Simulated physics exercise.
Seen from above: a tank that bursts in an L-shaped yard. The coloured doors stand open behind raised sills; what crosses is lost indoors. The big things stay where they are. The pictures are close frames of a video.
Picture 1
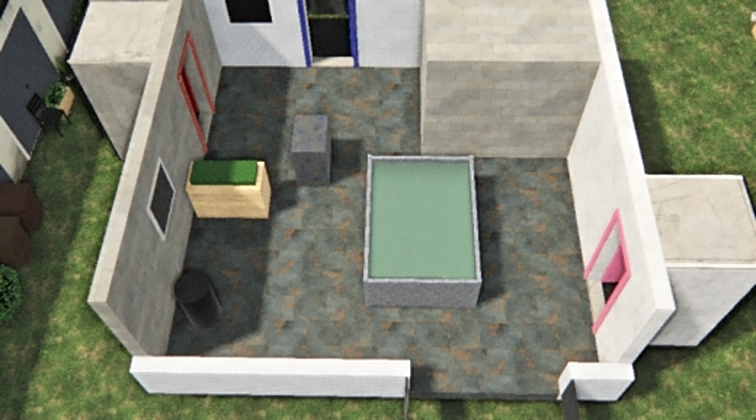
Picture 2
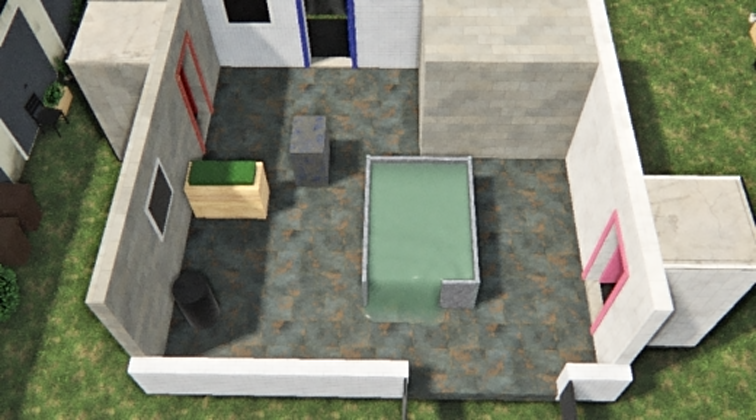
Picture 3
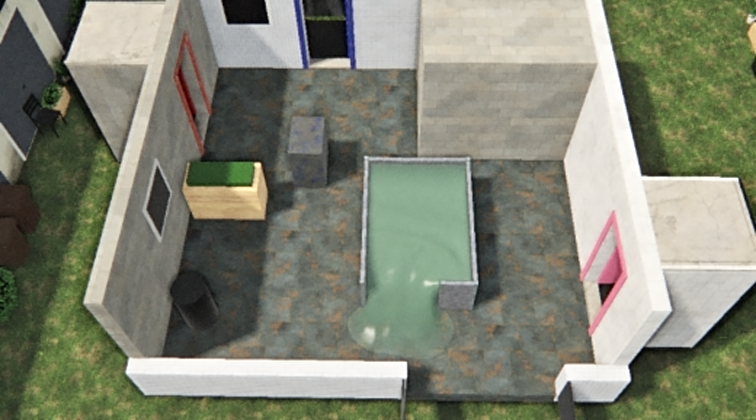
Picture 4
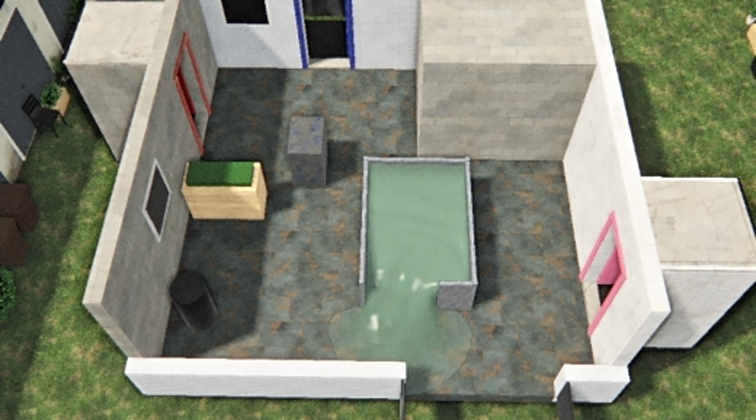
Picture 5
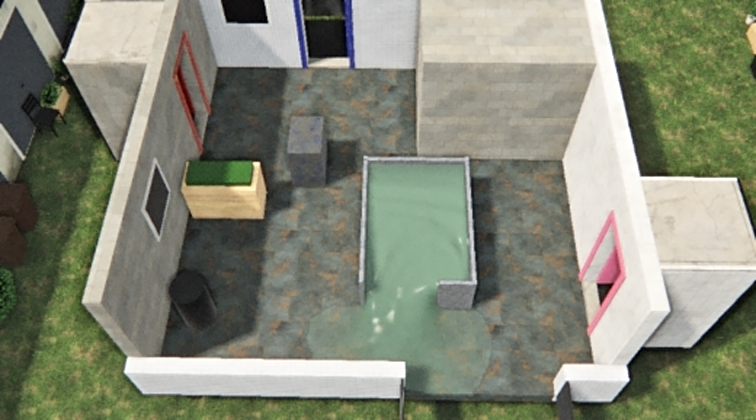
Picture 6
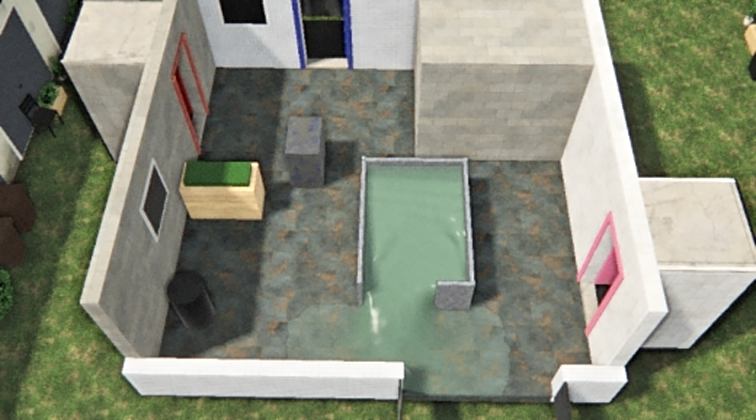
A walled, L-shaped yard with coloured doors held a full tank of green water, then part of its front wall gave way and water poured out, spreading across the tiled floor in a widening pool.
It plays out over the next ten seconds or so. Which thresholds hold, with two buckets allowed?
The blue door stays under that; the pink door stays under that; the red door stays under that.
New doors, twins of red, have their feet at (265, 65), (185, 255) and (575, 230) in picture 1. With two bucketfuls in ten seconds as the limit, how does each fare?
In turn: Stays under, takes more, is under.
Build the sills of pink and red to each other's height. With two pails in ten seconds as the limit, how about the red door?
Red door is under.
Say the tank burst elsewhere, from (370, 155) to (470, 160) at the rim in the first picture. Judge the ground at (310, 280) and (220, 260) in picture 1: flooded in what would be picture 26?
In turn: No water, no water.
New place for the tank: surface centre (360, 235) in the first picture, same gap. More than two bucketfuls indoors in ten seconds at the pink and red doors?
My reading: The pink door passes that mark; the red door keeps below it.
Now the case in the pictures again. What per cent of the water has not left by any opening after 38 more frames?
I make it 62 per cent.
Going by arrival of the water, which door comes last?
The one in blue.
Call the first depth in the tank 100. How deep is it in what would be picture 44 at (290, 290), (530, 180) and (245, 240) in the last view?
Roughly 6, 0 and 18 per cent, in turn.
A moment on, water covers 15 % of the floor; the blue door not reached, the pink door not reached, the red door not reached.
Next, water covers 25 % of the floor; the blue door not reached, the pink door not reached, the red door not reached.
Then, water covers 35 % of the floor; the blue door not reached, the pink door not reached, the red door wet at the sill, nothing in.
Later, water covers 50 % of the floor; the blue door wet at the sill, nothing in, the pink door wet at the sill, nothing in, the red door wet at the sill, nothing in.
In the end, water covers 75 % of the floor; the blue door under two buckets in, the pink door wet at the sill, nothing in, the red door wet at the sill, nothing in.
